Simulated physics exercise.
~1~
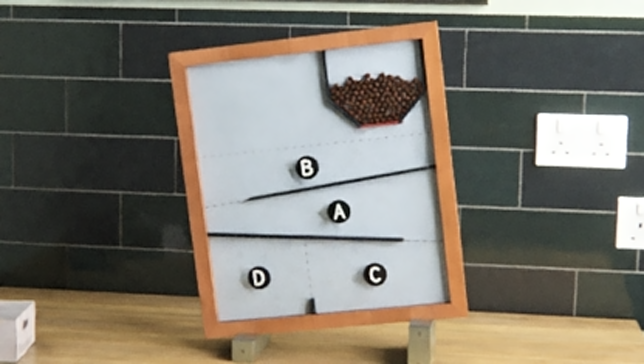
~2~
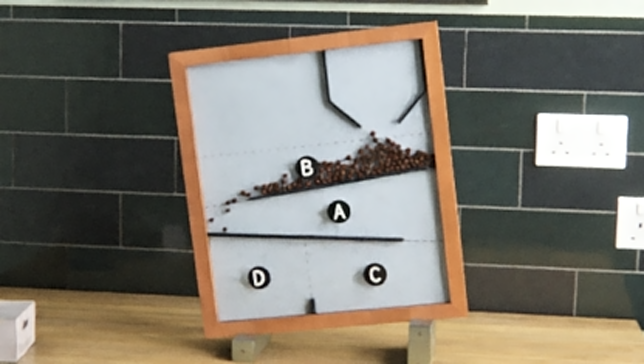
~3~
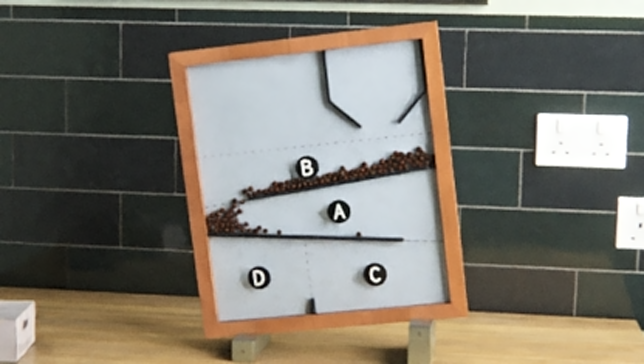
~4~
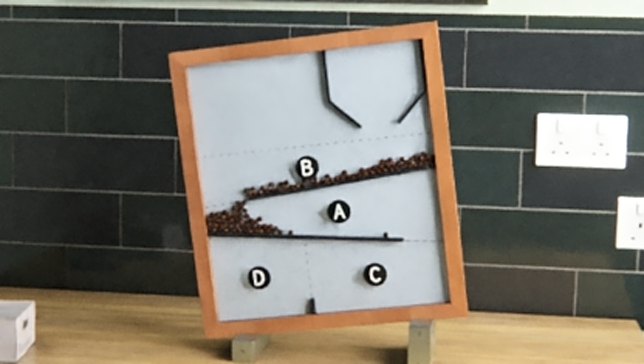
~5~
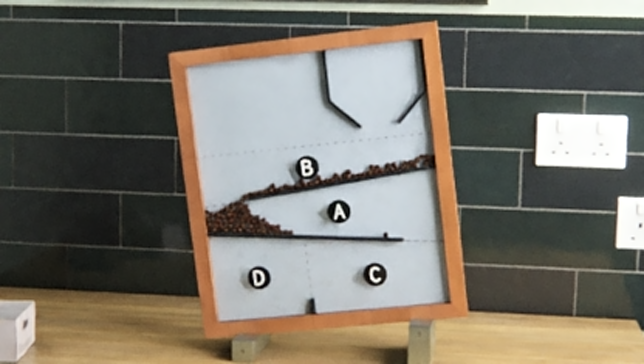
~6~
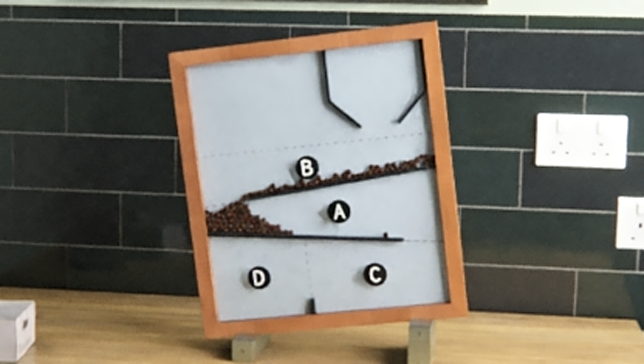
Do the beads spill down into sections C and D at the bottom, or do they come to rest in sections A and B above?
They come to rest in sections A and B, with a good share of the beads in each. Sections C and D stay empty.
On a wooden counter against dark wall tiles, a flat, wood-framed box stands tilted, with dark brown beads held in a hopper at its upper right. The hopper opens, and the beads drop onto the sloping ledge in section B, heaping up and streaming down to the left. They tumble off its lower end and pile against the left side on the ledge below, in section A. The pile spreads a little to the right and then stops. At the end, beads rest along the upper ledge and in the left-hand heap, while sections C and D look empty.
